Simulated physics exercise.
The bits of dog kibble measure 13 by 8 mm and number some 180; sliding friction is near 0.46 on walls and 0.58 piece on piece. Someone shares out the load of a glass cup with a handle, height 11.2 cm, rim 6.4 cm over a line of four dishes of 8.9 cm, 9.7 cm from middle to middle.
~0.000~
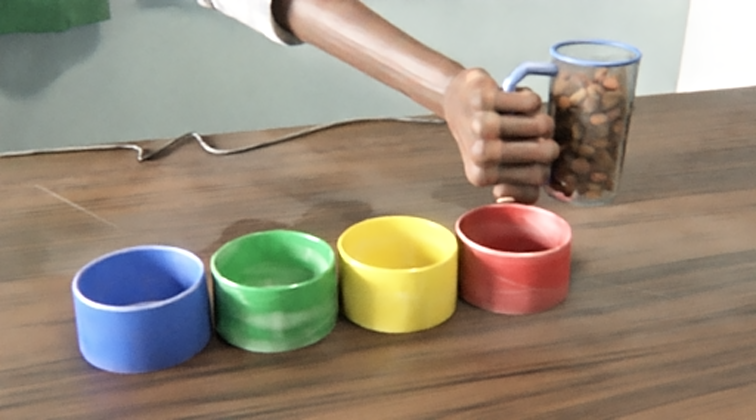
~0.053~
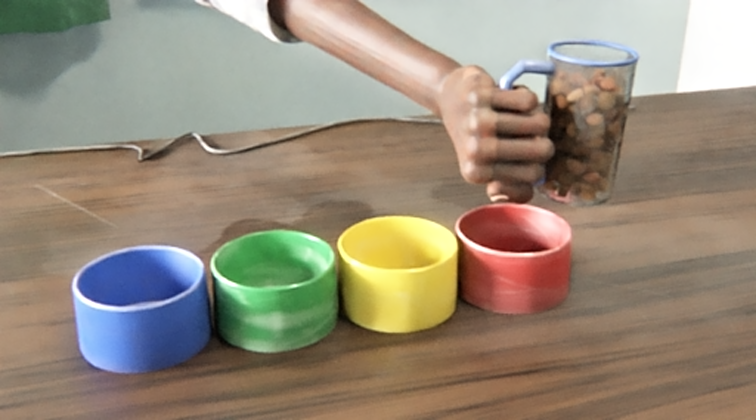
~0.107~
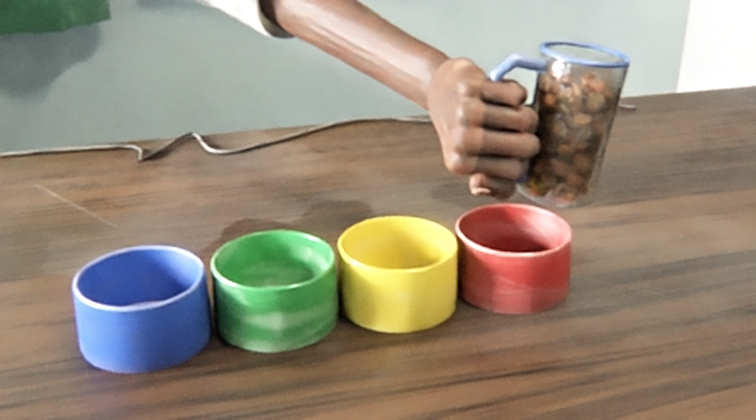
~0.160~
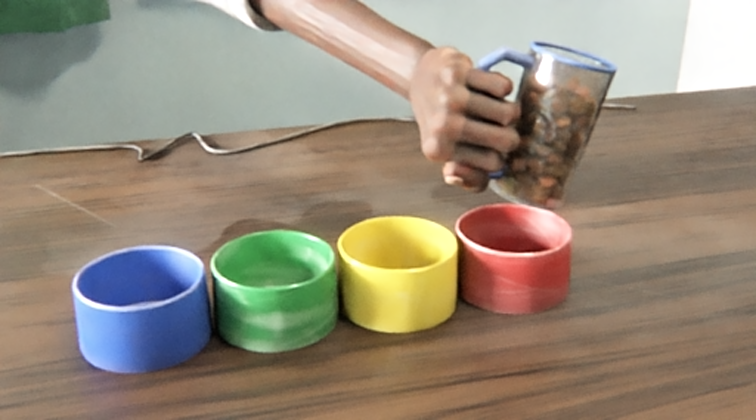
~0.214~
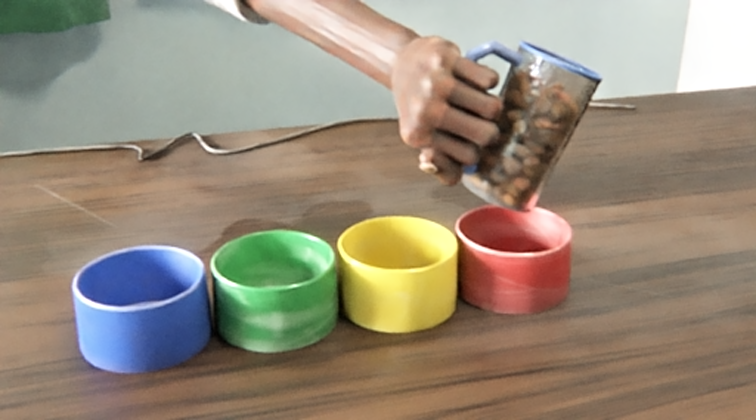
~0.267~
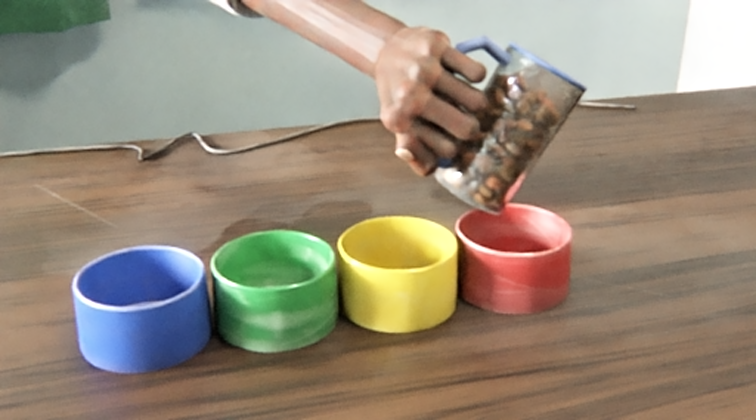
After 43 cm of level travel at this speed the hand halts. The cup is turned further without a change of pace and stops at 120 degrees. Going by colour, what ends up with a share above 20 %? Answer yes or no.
Red: No, blue: Yes, green: Yes, yellow: No, counter: No.
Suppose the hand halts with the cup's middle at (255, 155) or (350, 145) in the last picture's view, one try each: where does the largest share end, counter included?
The winner: Yellow; yellow.
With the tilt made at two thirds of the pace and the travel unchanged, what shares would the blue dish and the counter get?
In that case blue 90; counter 0.
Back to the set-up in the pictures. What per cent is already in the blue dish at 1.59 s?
About 35 per cent by then.
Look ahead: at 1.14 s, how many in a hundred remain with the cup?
Some 40 per cent of the load.
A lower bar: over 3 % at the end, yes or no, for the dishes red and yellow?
Red no; yellow yes.
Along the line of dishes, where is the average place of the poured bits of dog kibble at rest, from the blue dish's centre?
Some 6 cm to the right.
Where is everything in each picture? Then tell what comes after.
The first picture shows cup at (588, 123), tilt 0 degrees, lip at (634, 50), moved 0.0 cm; middle of the pieces at (582, 129); red dish at (514, 229); yellow dish at (398, 243); green dish at (274, 259); blue dish at (140, 276).
The second picture shows cup at (583, 124), tilt 2 degrees, lip at (631, 51), moved 0.4 cm; middle of the pieces at (577, 129).
The third picture shows cup at (570, 125), tilt 7 degrees, lip at (623, 56), moved 1.5 cm; middle of the pieces at (563, 130).
The fourth picture shows cup at (549, 127), tilt 15 degrees, lip at (610, 64), moved 3.2 cm; middle of the pieces at (542, 132).
The fifth picture shows cup at (528, 129), tilt 23 degrees, lip at (595, 74), moved 5.0 cm; middle of the pieces at (520, 133).
The sixth picture shows cup at (507, 131), tilt 31 degrees, lip at (579, 85), moved 6.7 cm; middle of the pieces at (499, 134); red dish at (514, 229); yellow dish at (398, 243); green dish at (274, 259); blue dish at (140, 276). Its pace works out near 150 degrees a second; the hand travels 32 cm a second.
Then, at 0.79 s, tilt 109 degrees; cup holds 95 %, yellow 5 %.
After 1.14 s, tilt 120 degrees; cup holds 40 %, green 50 %, yellow 5 %.
After 1.59 s, tilt 120 degrees; cup holds 5 %, blue 35 %, green 50 %, yellow 5 %.
At rest (2.3 s), red 0 %, blue 40 %, green 50 %, yellow 5 %, counter 5 %.
